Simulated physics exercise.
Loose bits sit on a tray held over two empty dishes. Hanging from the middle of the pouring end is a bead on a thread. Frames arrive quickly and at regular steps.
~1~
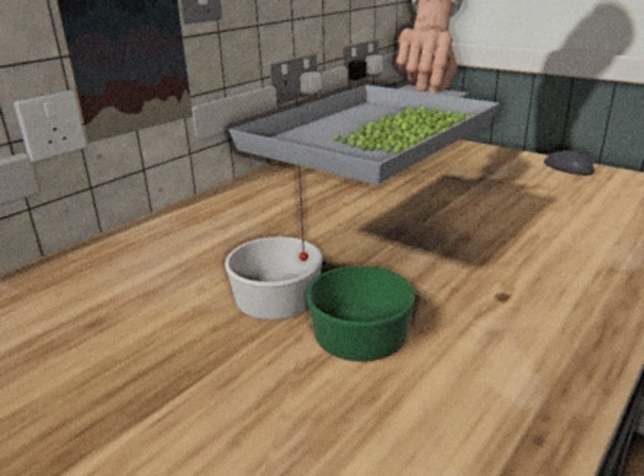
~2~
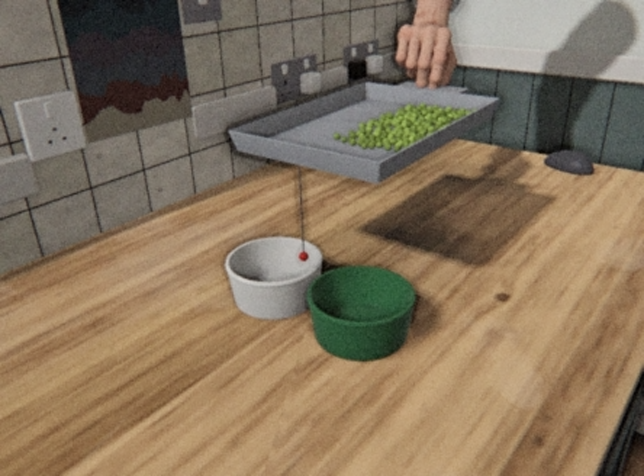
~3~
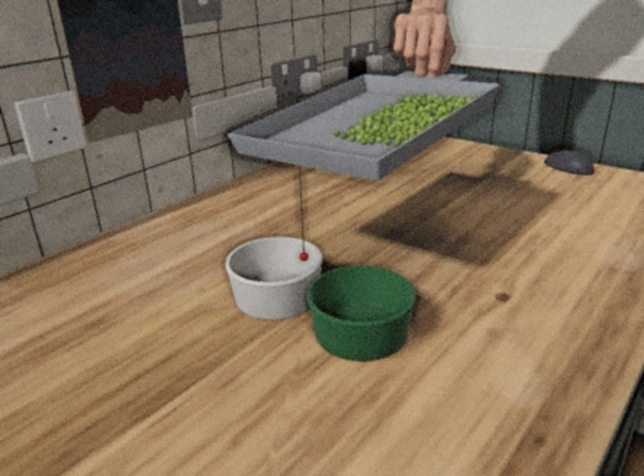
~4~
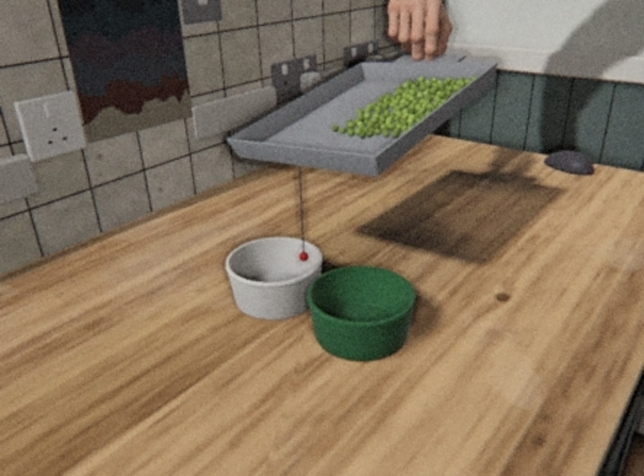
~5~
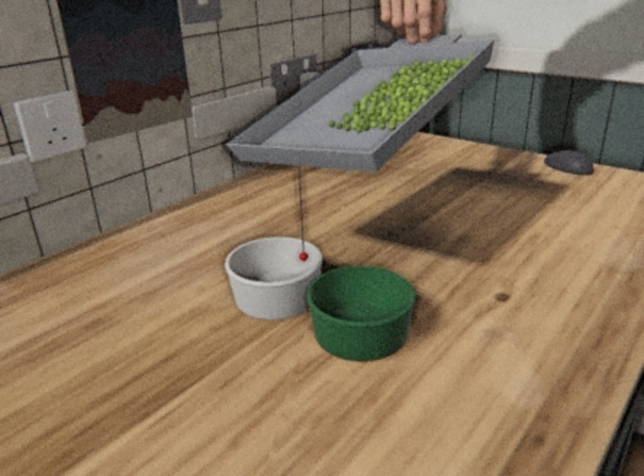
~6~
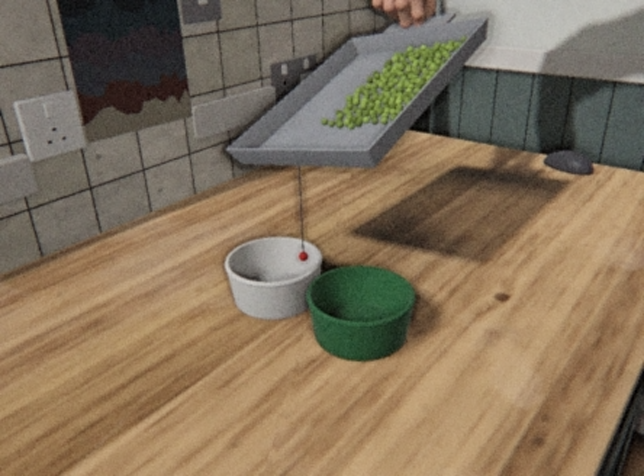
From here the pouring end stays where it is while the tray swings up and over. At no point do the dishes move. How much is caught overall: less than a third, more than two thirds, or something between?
The dishes are left with a middle portion, a third to two thirds.
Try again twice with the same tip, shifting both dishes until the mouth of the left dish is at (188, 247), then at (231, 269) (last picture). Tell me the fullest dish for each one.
Placement one gives the one at left, placement two gives the one at left.
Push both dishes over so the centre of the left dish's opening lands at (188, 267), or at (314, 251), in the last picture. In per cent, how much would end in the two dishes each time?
Roughly 40% on the first try and 0% on the second.
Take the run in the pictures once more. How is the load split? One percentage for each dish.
At the end, 50 percent of the load sits in the left dish and 0 percent in the right dish.
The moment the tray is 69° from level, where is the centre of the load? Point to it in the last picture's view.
Its middle sits at about pixel (247, 172).
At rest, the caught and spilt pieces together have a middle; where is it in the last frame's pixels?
Somewhere around (243, 290) in the final view.
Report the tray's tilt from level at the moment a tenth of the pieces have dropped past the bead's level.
Approx. reading: About 70°.
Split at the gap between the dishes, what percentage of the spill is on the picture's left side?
Estimate: About 100 in every hundred.
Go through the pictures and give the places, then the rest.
The first picture shows corners of the pouring end at (236, 129) and (378, 161), level; middle of the load at (415, 130), dried peas; left dish at (242, 294); right dish at (330, 334); bead on its thread at (304, 256).
The second picture shows corners of the pouring end at (236, 130) and (378, 160), level; middle of the load at (415, 127).
The third picture shows corners of the pouring end at (235, 133) and (376, 157), tipped barely, lowest at the left corner; middle of the load at (415, 119).
The fourth picture shows corners of the pouring end at (234, 138) and (373, 153), tipped a little, lowest at the left corner; middle of the load at (413, 106).
The fifth picture shows corners of the pouring end at (233, 142) and (370, 150), tipped clearly, lowest at the left corner; middle of the load at (409, 94).
The sixth picture shows corners of the pouring end at (233, 146) and (366, 146), tipped clearly, lowest at the left corner; middle of the load at (402, 83), most on the move; left dish at (242, 294); right dish at (329, 334).
Soon after the last picture, tray tipped steeply; about two thirds on the tray; a small part outside both; about a third in the air.
A little later, tray tipped past a quarter turn; a small part on the tray; about a third in the left dish; about half outside both; a small part in the air.
Later still, tray tipped past a quarter turn; about half in the left dish; about half outside both.
At rest, tray tipped past a quarter turn; none in the right dish; about half in the left dish; about half outside both.
